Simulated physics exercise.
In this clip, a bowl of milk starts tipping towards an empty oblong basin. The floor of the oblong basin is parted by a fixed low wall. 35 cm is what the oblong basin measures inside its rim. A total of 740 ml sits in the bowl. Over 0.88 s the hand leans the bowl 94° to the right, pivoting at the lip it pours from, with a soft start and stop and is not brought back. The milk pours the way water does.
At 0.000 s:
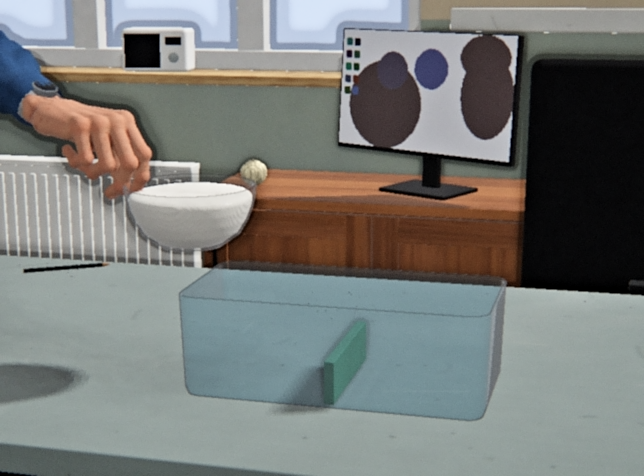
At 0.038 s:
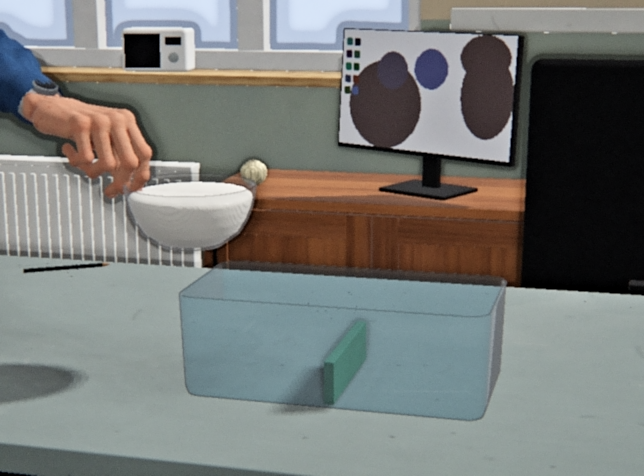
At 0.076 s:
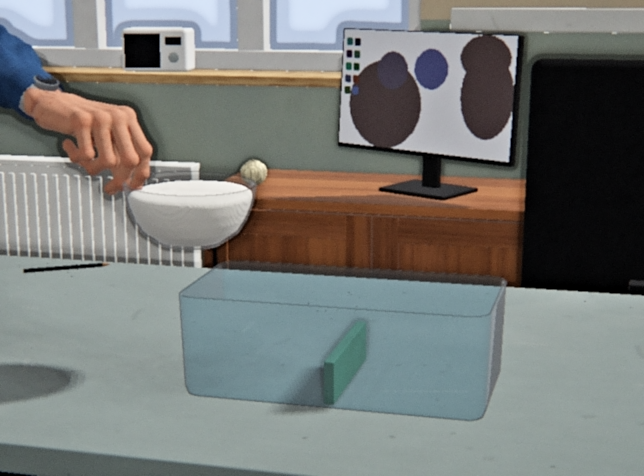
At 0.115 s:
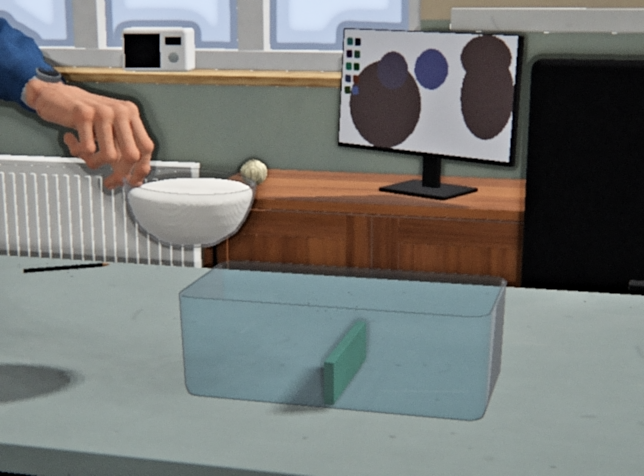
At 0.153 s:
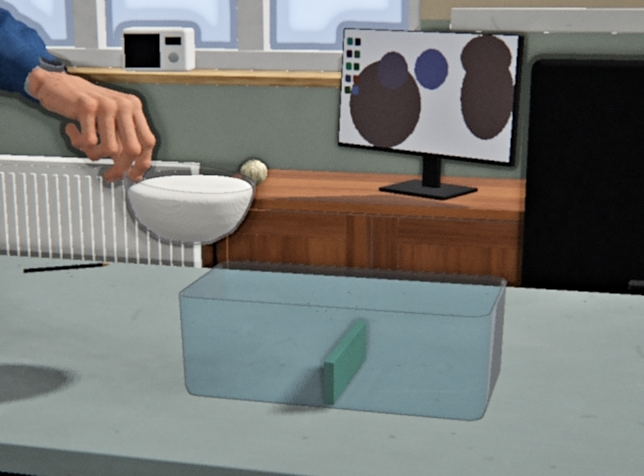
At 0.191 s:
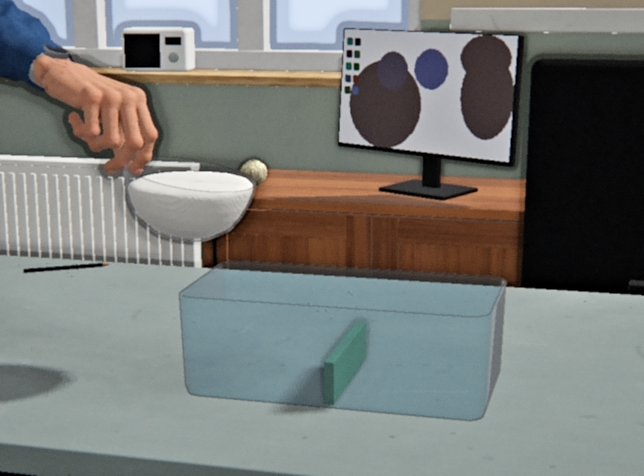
In an office, a hand slowly tilting a white bowl slightly to the right beside a clear oblong basin with a green divider.
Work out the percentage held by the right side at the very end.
I would put it at 52 per cent.
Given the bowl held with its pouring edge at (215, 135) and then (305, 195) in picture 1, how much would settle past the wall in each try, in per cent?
Result: 20 per cent, then 95 per cent.
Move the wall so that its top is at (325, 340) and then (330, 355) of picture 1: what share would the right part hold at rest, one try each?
I'd say 80 percent on the first go, 75 percent on the next.
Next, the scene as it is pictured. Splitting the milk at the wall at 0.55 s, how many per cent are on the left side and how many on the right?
8 on the left, 0 on the right, roughly.
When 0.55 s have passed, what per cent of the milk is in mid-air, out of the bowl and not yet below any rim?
38 per cent.
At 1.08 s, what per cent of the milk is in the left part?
The fraction is near 46 percent.
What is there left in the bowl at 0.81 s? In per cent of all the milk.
Close to 4 percent of the total.
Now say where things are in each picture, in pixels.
In the first frame, tilt 0°; pouring edge (252, 190); surface from (135, 191) to (251, 197); the oblong basin's rim runs from (201, 279) to (498, 298); the wall's top is at (346, 342).
In the second frame, tilt 0°; pouring edge (252, 190); surface from (135, 190) to (251, 196).
In the third frame, tilt 2°; pouring edge (252, 190); surface from (135, 189) to (250, 195).
In the fourth frame, tilt 4°; pouring edge (252, 190); surface from (135, 187) to (251, 193).
In the fifth frame, tilt 7°; pouring edge (252, 190); surface from (135, 184) to (251, 190).
In the sixth frame, tilt 11°; pouring edge (251, 190); surface from (135, 179) to (252, 186).
After 0.55 s the tilt is 65° and 53 per cent is still to pour, 8 is left of the wall and 0 right of it.
After 0.81 s the tilt is 93° and 4 per cent is still to pour, 32 is left of the wall and 44 right of it.
After 1.08 s the tilt is 94° and 0 per cent is still to pour, 46 is left of the wall and 52 right of it.
After 1.38 s the tilt is 94° and 0 per cent is still to pour, 46 is left of the wall and 52 right of it.
In the end 46 per cent lies left of the wall, 52 right of it and 2 outside.
